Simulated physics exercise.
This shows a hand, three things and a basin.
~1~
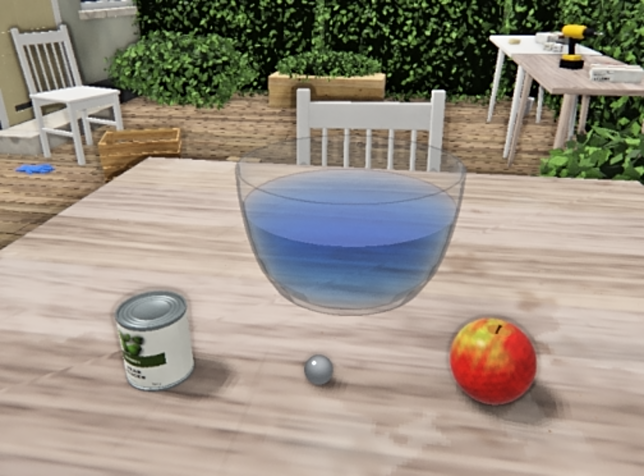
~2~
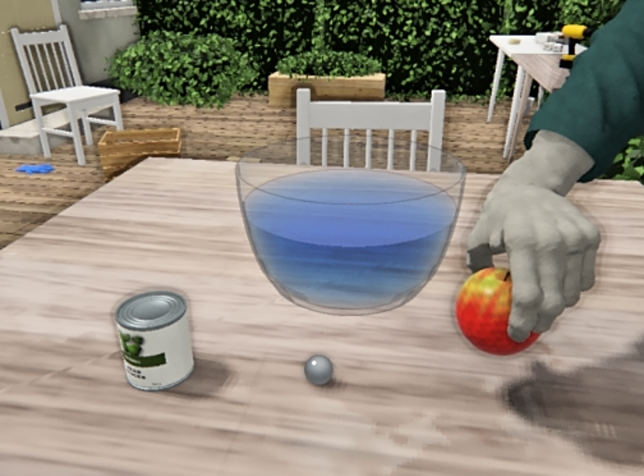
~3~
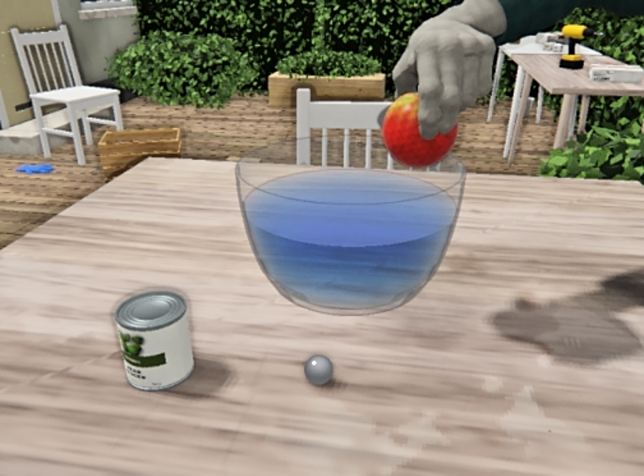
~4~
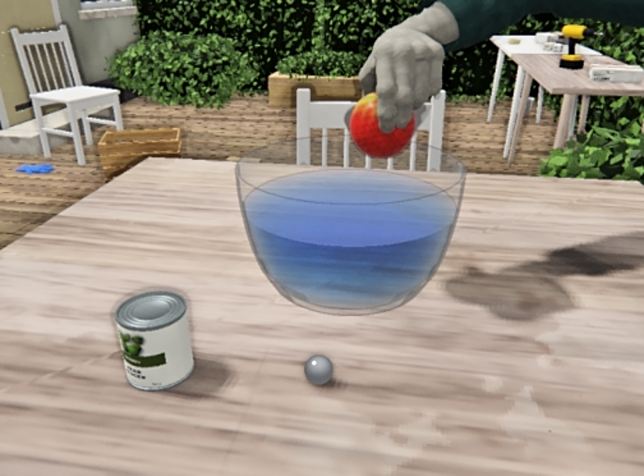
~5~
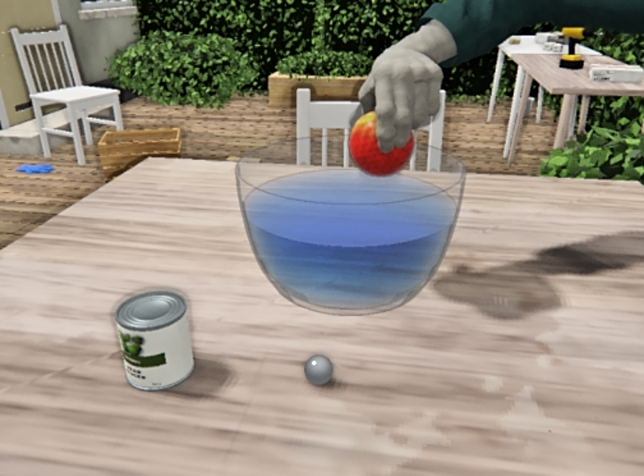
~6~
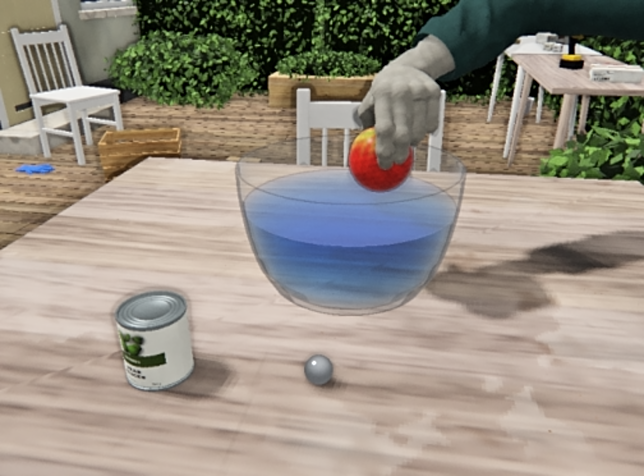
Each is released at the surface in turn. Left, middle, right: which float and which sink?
Taking them in turn, the left one goes under, the middle one goes under and the right one keeps afloat.
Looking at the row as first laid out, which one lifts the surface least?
That is the middle thing.
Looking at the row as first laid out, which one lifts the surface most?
Result: The leftmost of the three.
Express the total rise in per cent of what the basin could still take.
16 %.
A moment on, the apple stays afloat.
Further on, the steel ball drops to the bottom.
When it is over, the tin of food drops to the bottom; afloat, apple.
